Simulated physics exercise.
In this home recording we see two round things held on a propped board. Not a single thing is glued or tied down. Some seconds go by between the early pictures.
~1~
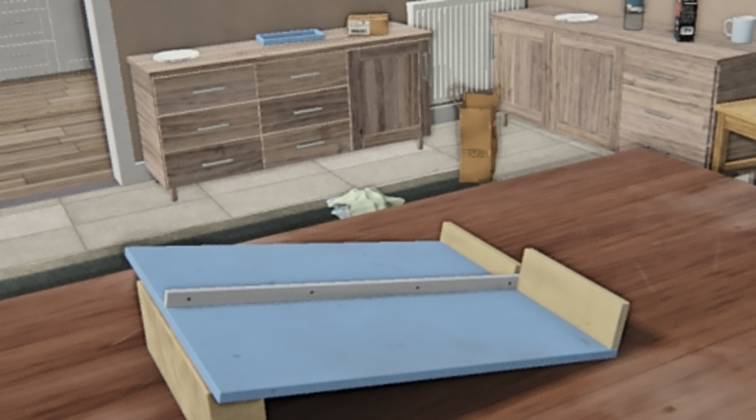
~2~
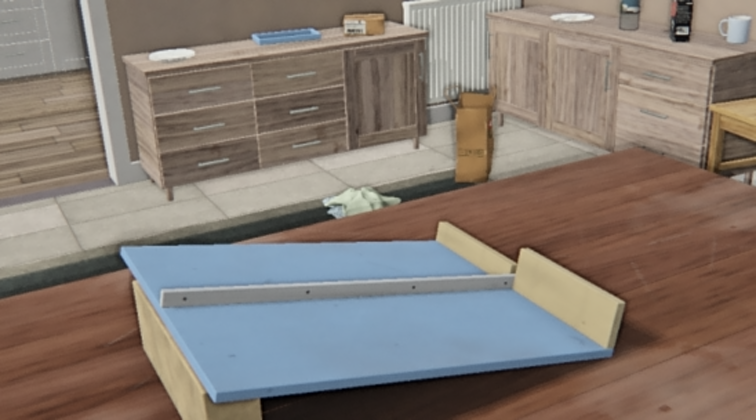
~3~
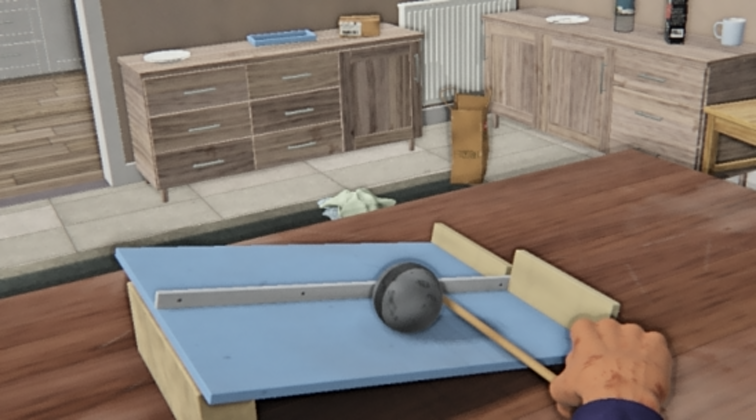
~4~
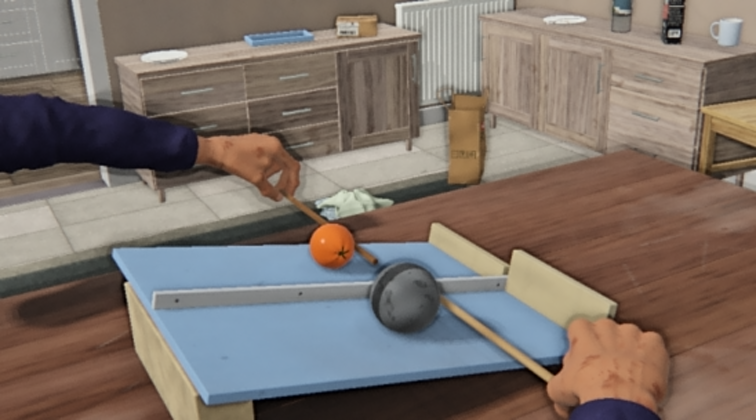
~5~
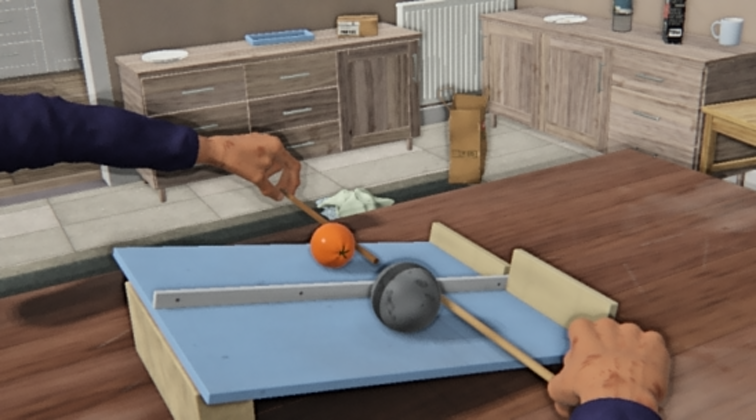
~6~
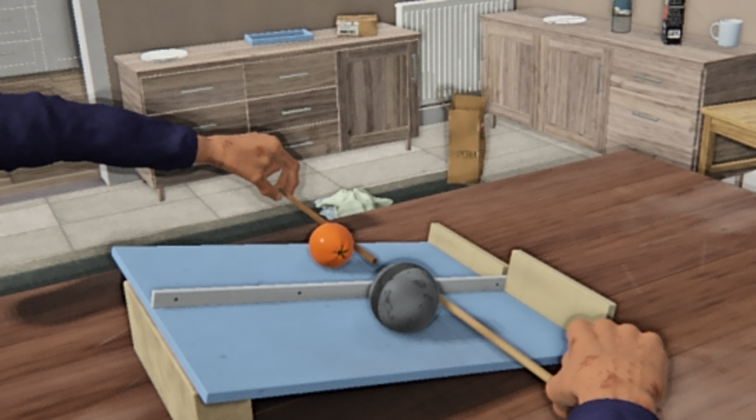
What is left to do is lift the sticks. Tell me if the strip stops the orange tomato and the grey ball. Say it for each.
In the end I'd say the orange tomato is blocked by the strip, I'd say the grey ball is blocked by the strip.
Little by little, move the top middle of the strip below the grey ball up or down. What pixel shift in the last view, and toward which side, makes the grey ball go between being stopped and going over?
Roughly 32 pixels downward.
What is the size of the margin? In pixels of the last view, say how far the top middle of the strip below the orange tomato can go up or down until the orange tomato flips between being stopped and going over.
Down by around 12 pixels.
Then, 0.28 s later than the last frame, orange tomato rolling on the board near (359, 246); grey ball rolling on the board near (434, 297).
Then, 0.46 s later than the last frame, orange tomato rolling on the board near (411, 245); grey ball rolling on the board near (493, 293).
Then, 0.64 s later than the last frame, orange tomato rolling on the board near (440, 245); grey ball resting against the strip near (524, 292).
When it is over, the orange tomato is held by the strip, near (448, 244); the grey ball is held by the strip, near (530, 291).
